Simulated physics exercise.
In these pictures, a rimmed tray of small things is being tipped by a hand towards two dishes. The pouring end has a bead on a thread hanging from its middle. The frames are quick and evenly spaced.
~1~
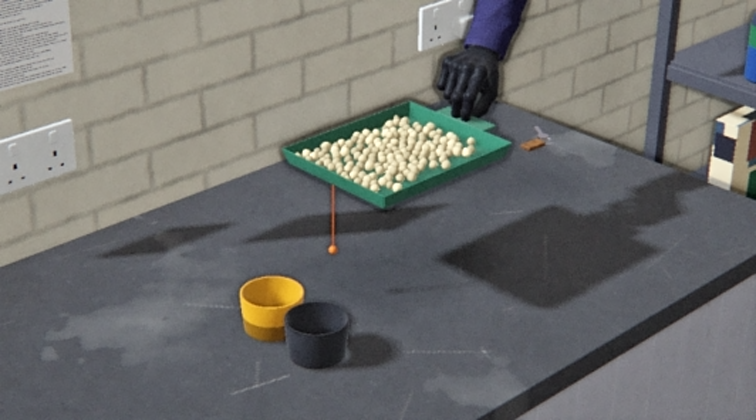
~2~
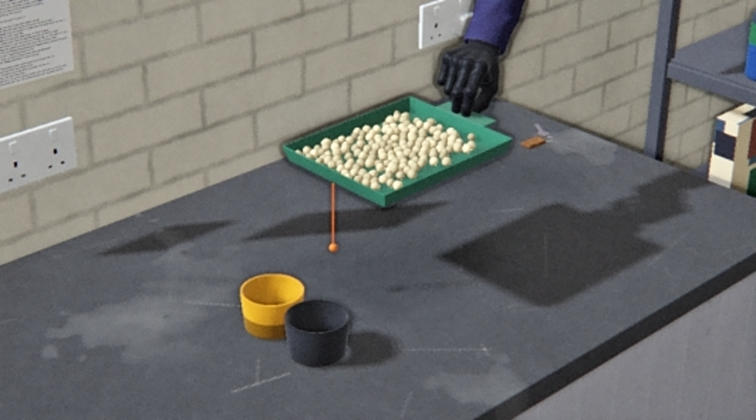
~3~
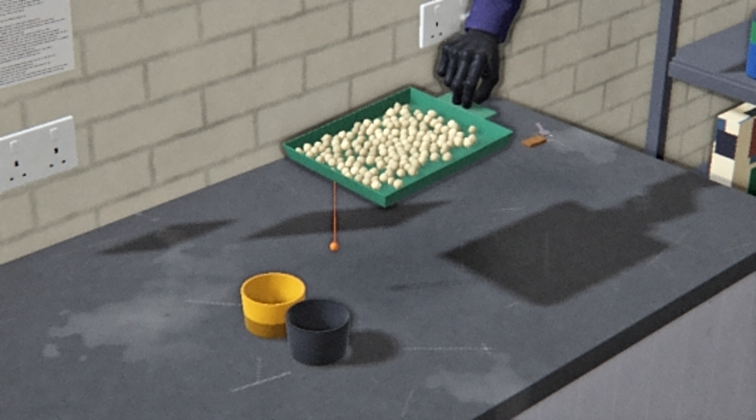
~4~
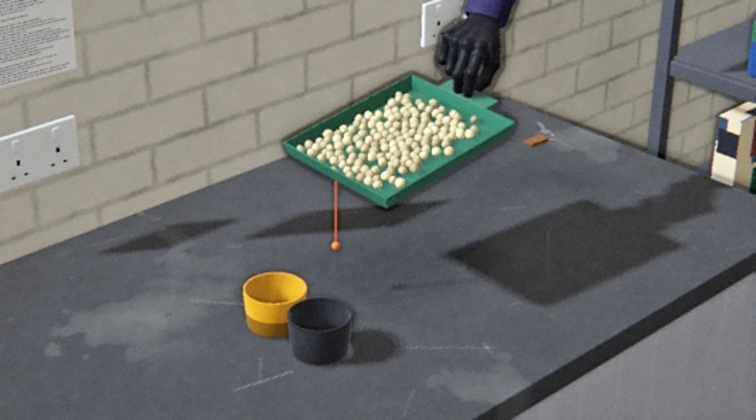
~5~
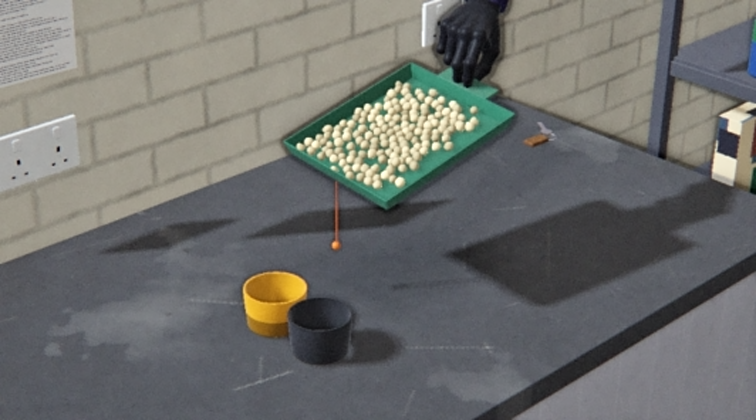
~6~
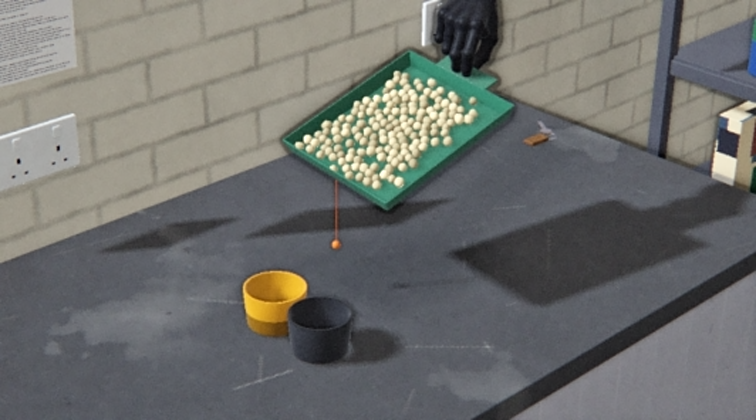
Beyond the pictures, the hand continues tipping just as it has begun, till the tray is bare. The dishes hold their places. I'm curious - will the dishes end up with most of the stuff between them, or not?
No, so the dishes get the minority of the load, I reckon.
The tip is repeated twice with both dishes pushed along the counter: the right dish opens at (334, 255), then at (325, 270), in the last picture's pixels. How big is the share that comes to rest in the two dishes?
0% for the first placement, 20% for the second.
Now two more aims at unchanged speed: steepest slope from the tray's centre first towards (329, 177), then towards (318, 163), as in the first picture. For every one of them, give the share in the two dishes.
10 per cent, then 0 per cent.
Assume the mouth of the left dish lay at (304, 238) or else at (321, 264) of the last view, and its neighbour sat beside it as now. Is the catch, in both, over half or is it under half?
Placing 1: A minority of it. Placing 2: A majority of it.
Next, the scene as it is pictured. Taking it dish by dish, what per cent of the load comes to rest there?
Final share: Left dish at 0 per cent, right dish at 0 per cent.
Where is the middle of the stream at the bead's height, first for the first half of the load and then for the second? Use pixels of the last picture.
First part (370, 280), rest (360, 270).
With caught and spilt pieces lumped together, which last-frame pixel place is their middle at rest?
About (363, 330).
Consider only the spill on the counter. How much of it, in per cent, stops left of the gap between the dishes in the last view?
Close to 0 in a hundred.
Soon after the last picture, tray tipped steeply; all on the tray.
A little later, tray tipped right over; about half on the tray; a small part outside both; about a third in the air.
Later still, tray tipped past a quarter turn; a stray few in the right dish; a stray few in the left dish; nearly all outside both.
At rest, tray tipped past a quarter turn; a stray few in the right dish; a stray few in the left dish; nearly all outside both.
